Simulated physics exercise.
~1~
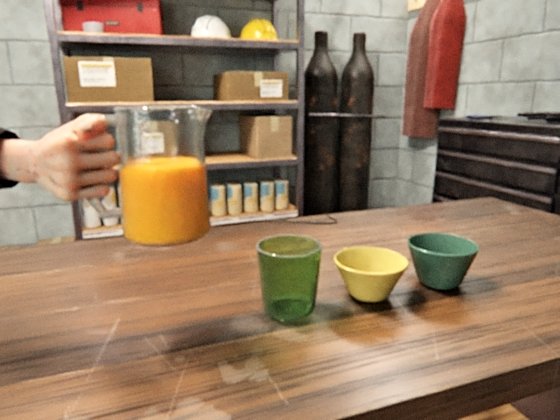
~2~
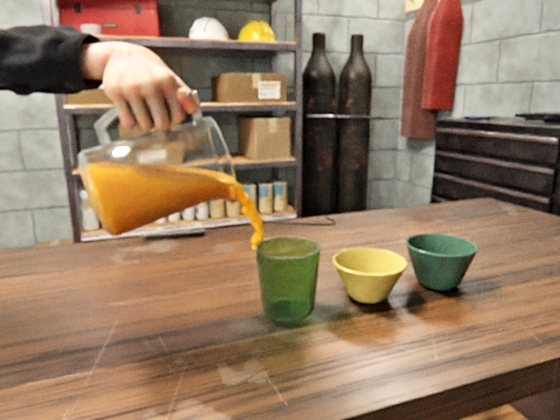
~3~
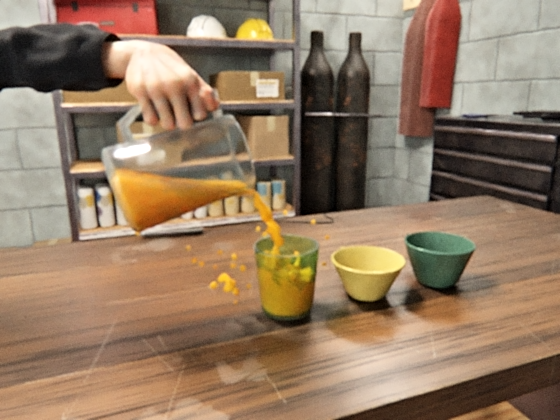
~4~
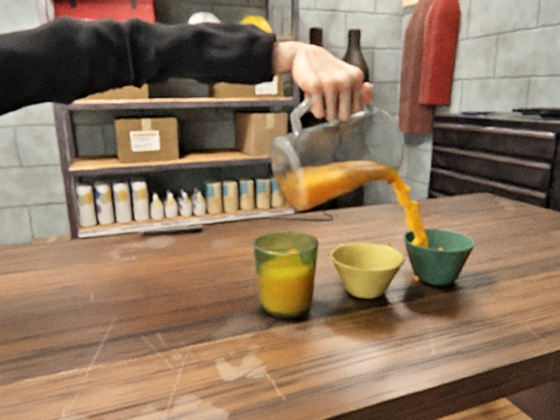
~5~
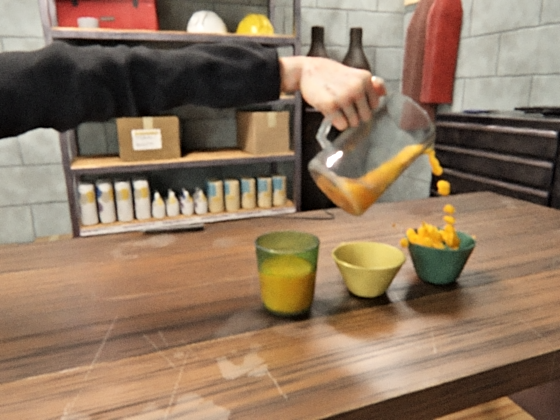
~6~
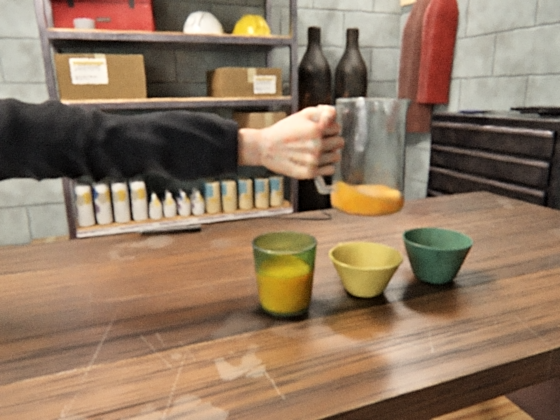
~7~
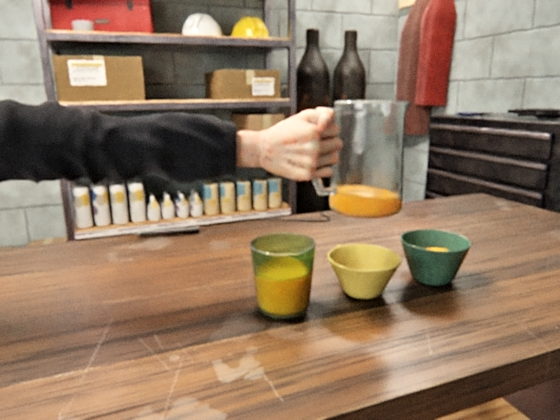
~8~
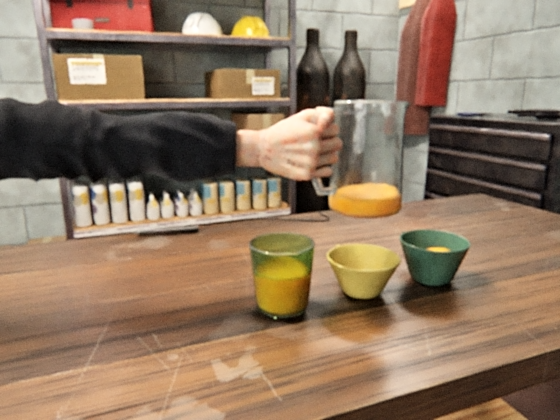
A hand holds a clear glass pitcher of orange juice over a wooden table in a storeroom, seen from slightly above by a gently swaying camera. On the table stand a green tumbler, a yellow cup and a dark green cup, with shelves, boxes and dark bottles behind. The hand tips the pitcher and juice streams into the tumbler, some drops scattering beside it. Still pouring, it moves right, and juice falls into the green cup. The pitcher is brought level with a little juice left, the tumbler partly filled, some juice in the green cup, and the yellow cup seemingly empty.
